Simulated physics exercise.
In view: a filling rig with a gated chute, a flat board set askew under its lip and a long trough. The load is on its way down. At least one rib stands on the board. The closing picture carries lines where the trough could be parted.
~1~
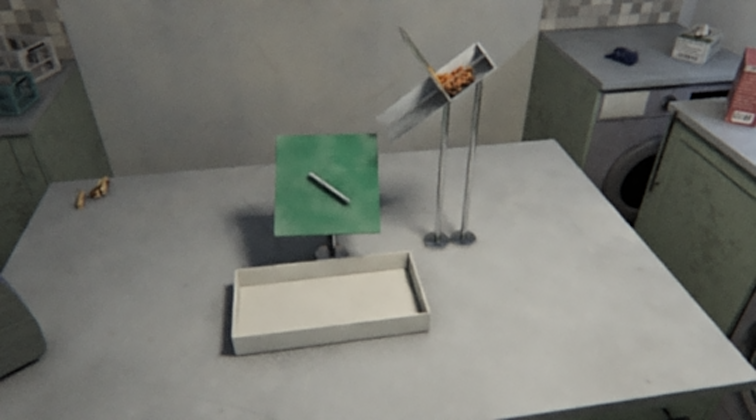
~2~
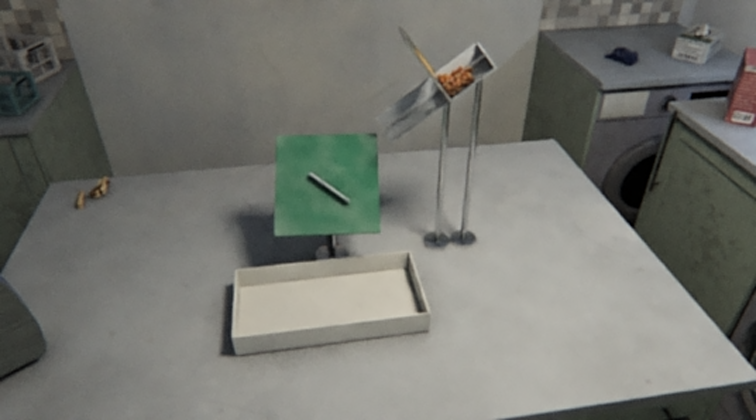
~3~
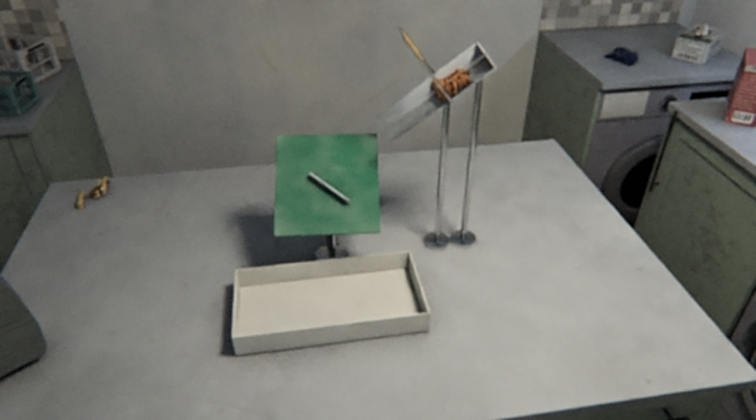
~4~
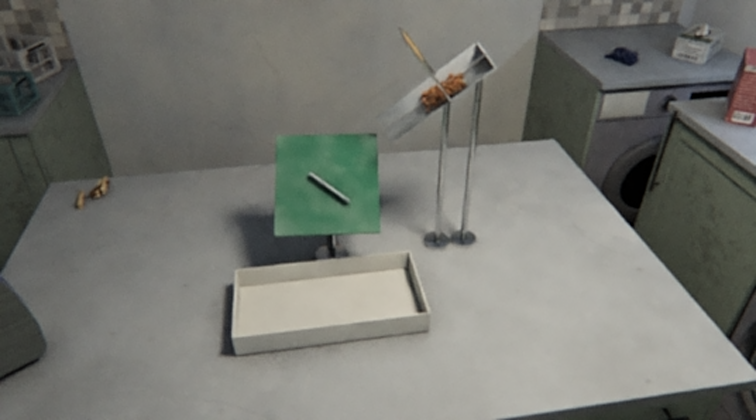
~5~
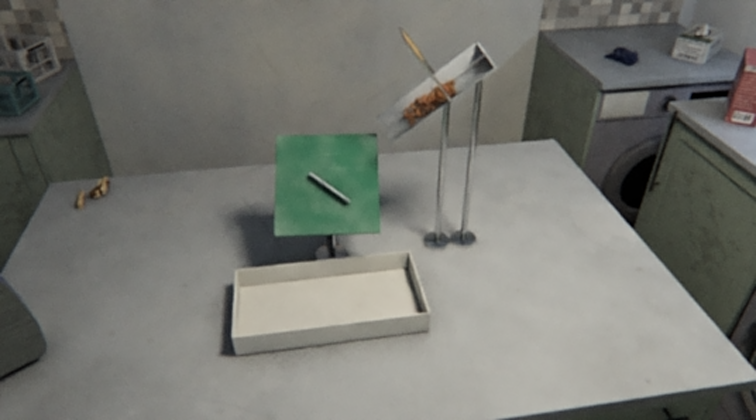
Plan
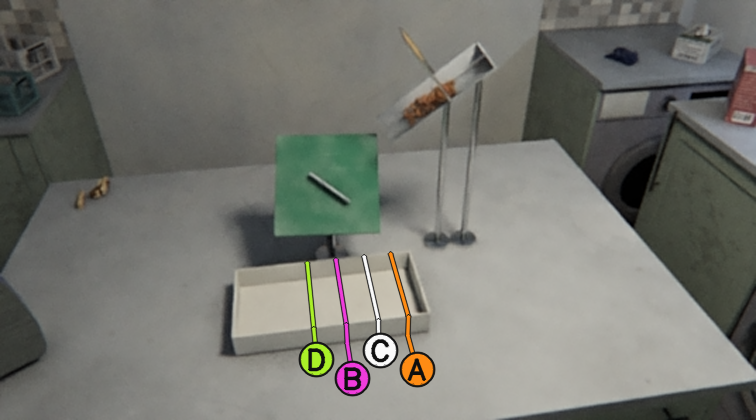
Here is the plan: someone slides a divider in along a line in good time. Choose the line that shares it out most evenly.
Go for C.
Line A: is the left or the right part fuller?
Left.
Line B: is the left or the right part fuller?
The right side.
On the marked copy, line A crosses the front rim at (408, 315); line B crosses the front rim at (346, 323); line C crosses the front rim at (378, 319); line D crosses the front rim at (313, 327).
Choosing A, of what is caught, all but a few on the left of the divider, only a few on the right.
Choosing B, of what is caught, a small share on the left of the divider, the bulk on the right.
Choosing C, of what is caught, close to a third on the left of the divider, close to two thirds on the right.
Choosing D, of what is caught, a small share on the left of the divider, all but a few on the right.
